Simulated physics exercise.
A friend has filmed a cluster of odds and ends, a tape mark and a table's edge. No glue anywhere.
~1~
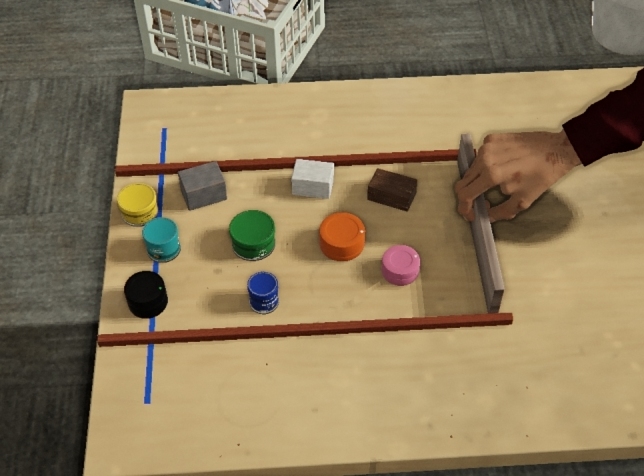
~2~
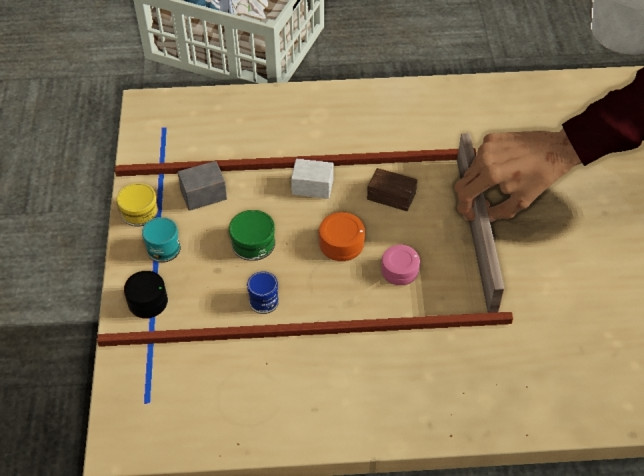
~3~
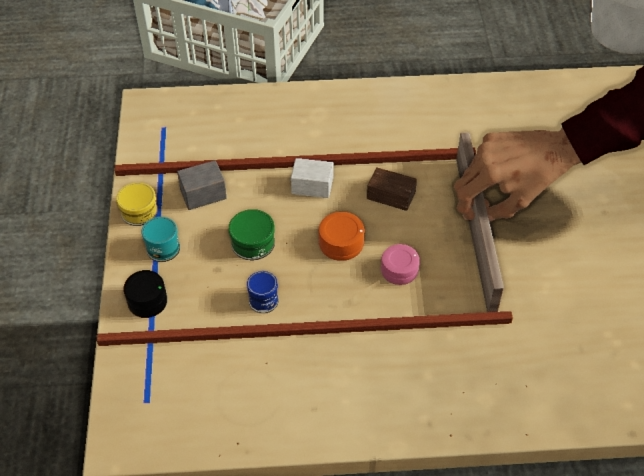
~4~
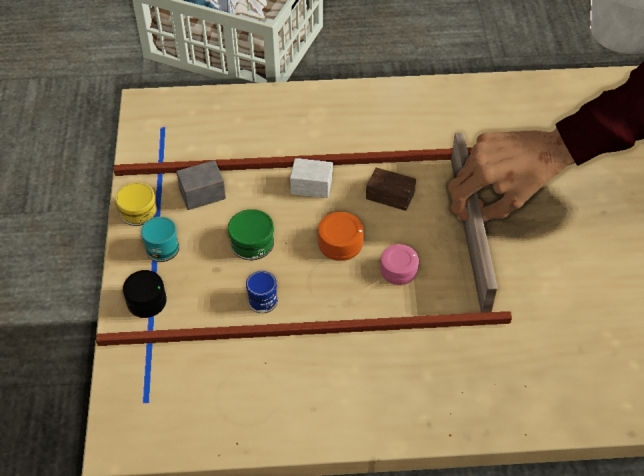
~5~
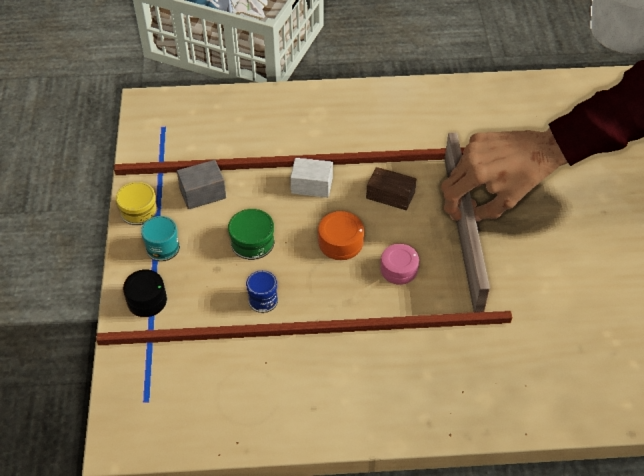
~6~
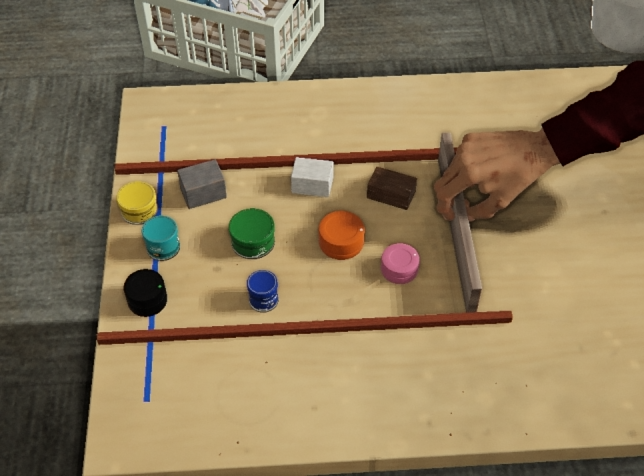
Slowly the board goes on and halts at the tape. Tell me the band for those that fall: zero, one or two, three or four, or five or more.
In the end the number that fall off is three or four.
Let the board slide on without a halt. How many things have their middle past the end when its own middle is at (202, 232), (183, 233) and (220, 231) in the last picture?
Past the end: 1, 2 and 0.
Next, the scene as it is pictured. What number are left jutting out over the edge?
2 of them.
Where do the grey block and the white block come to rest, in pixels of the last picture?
About (110, 185), and the other about (145, 180).
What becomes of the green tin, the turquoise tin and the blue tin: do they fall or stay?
The green tin comes down, the turquoise tin comes down, the blue tin is kept.
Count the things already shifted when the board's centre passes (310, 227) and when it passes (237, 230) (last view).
The counts are 5 and 8.
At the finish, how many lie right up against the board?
That makes 5.
Early on, none off yet; yellow pot at rest near (138, 203); black lid at rest near (146, 293); turquoise tin at rest near (161, 238).
A while later, none off yet; yellow pot travelled a little near (115, 207); black lid at rest near (146, 293); turquoise tin travelled well along near (94, 241).
Finally, the number that fall off is three or four; lost, green tin, turquoise tin and yellow pot.
